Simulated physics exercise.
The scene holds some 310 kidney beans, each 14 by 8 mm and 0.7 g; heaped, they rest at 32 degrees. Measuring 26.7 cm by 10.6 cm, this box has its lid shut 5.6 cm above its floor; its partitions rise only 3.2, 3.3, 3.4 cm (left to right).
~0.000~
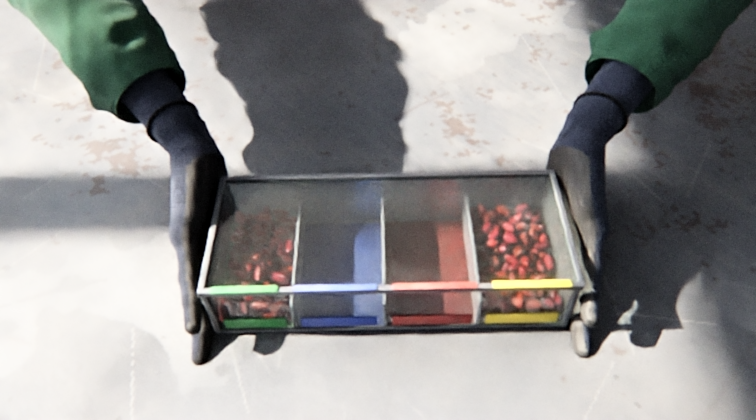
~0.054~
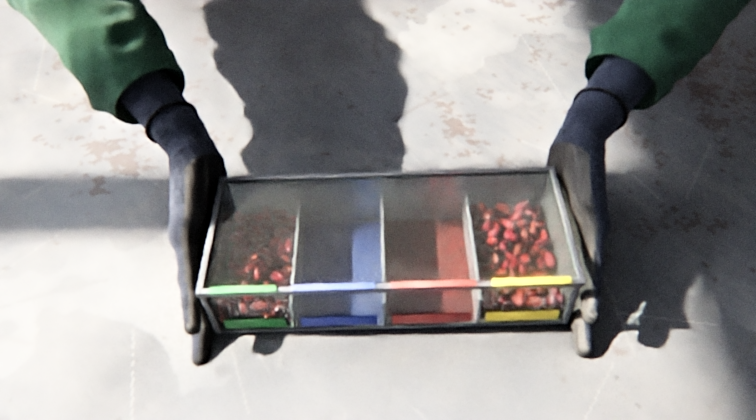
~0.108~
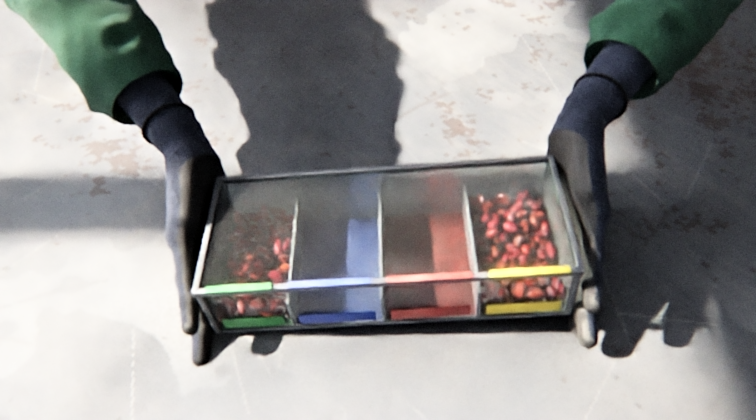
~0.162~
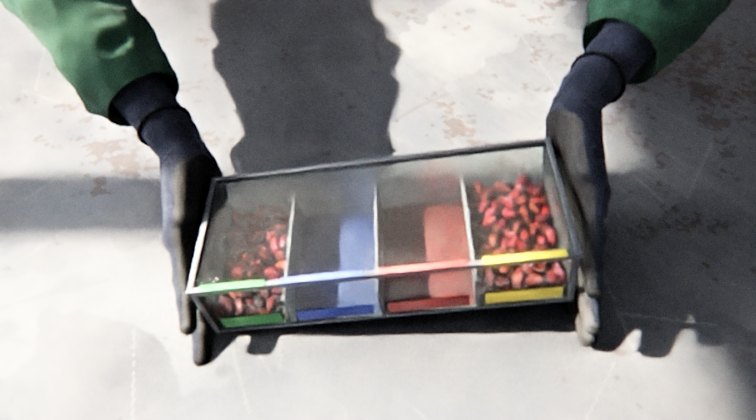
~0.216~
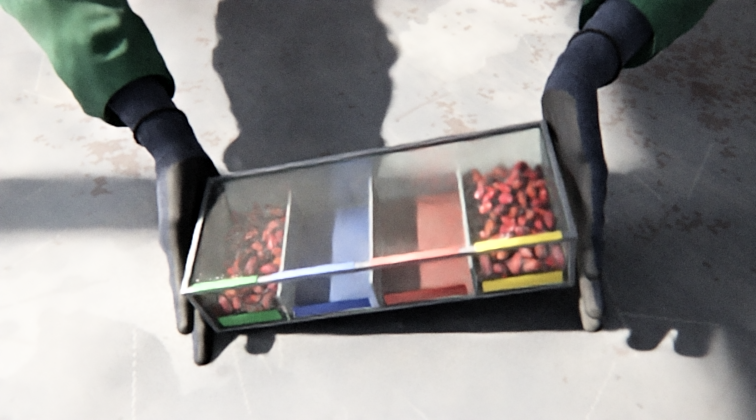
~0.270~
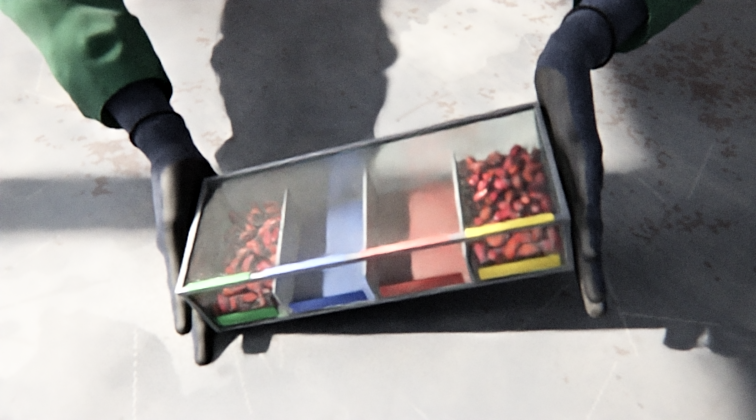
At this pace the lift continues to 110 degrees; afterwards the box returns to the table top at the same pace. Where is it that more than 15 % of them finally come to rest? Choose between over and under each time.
Red: Under. Blue: Under. Green: Over. Yellow: Under.
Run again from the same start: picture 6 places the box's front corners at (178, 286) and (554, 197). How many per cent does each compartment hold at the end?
Red = 0 %; blue = 15 %; green = 85 %; yellow = 0 %.
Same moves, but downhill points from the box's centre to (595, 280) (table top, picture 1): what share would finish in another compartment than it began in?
Estimate: Some 50 per cent.
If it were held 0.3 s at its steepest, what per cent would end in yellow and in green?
Then: Yellow 0; green 90.
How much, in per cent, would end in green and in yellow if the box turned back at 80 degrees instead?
Result - green 65 percent, yellow 20 percent.
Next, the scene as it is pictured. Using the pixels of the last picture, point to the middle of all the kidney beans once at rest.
Centre at rest: Approx. (261, 254) px.
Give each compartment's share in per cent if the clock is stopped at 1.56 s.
In per cent: Red 10, blue 5, green 70, yellow 15.
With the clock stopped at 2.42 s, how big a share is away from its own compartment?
Approx. 50 in a hundred.
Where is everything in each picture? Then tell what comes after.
Box tilt 0 degrees, front corners at (204, 290) and (578, 283); green 50 %, yellow 50 %, in the first picture.
Box tilt 1 degrees, front corners at (203, 291) and (578, 280), in the second picture.
Box tilt 4 degrees, front corners at (199, 290) and (577, 269), lowest corner left back, in the third picture.
Box tilt 8 degrees, front corners at (194, 290) and (575, 252), lowest corner left back, in the fourth picture.
Box tilt 12 degrees, front corners at (188, 289) and (570, 234), lowest corner left back, in the fifth picture.
Box tilt 16 degrees, front corners at (183, 289) and (563, 216), lowest corner left back; green 50 %, yellow 50 %. Its pace works out near 75 degrees a second, in the sixth picture.
Then, at 1.56 s, tilt 110 degrees; red 10 %, blue 5 %, green 70 %, yellow 15 %.
Then, at 2.42 s, tilt 50 degrees; blue 5 %, green 95 %.
After 3.29 s, tilt 0 degrees; blue 5 %, green 95 %.
At rest (3.6 s), red 0 %, blue 5 %, green 95 %, yellow 0 %.
